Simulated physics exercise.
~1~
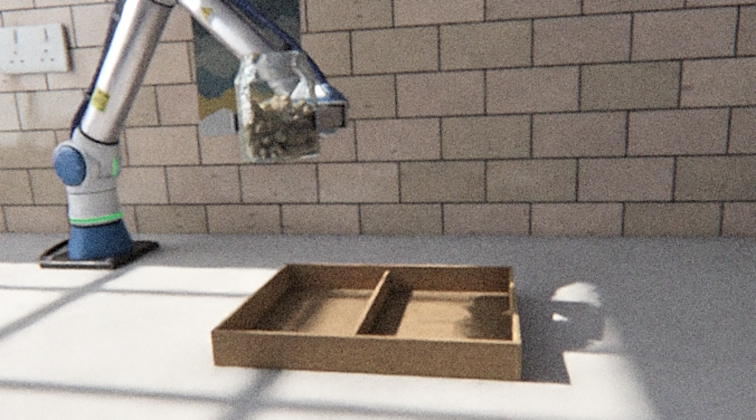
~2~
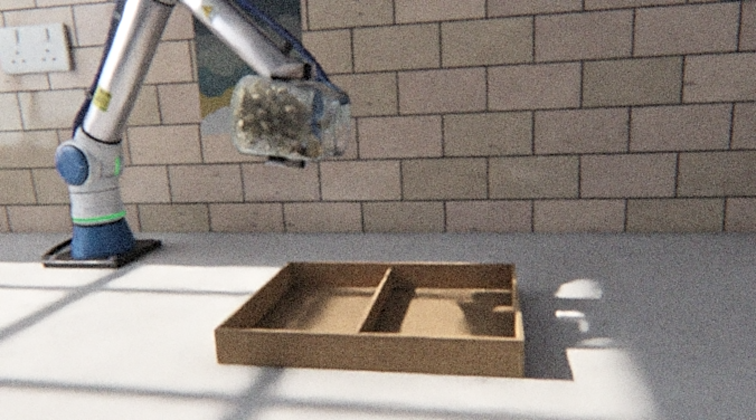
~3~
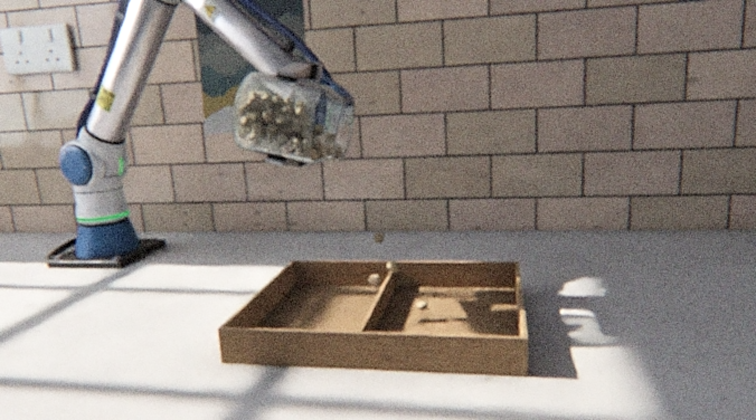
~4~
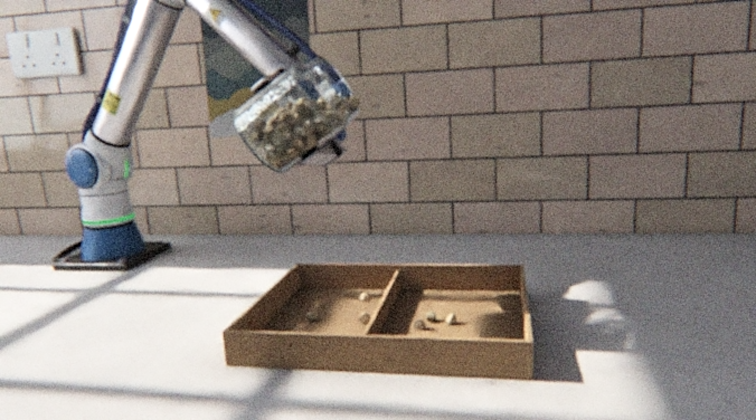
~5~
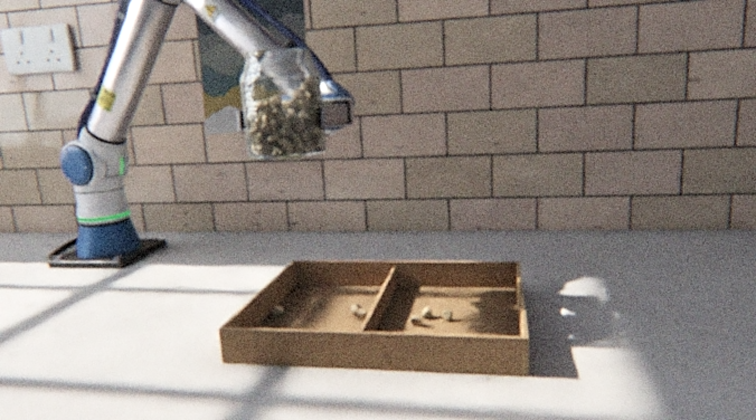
The clip shows a robot arm tipping a clear jar of small pebbles onto its side above a divided wooden tray, where a few pebbles drop into both compartments, before the arm turns the jar upright again with most of the pebbles still inside.
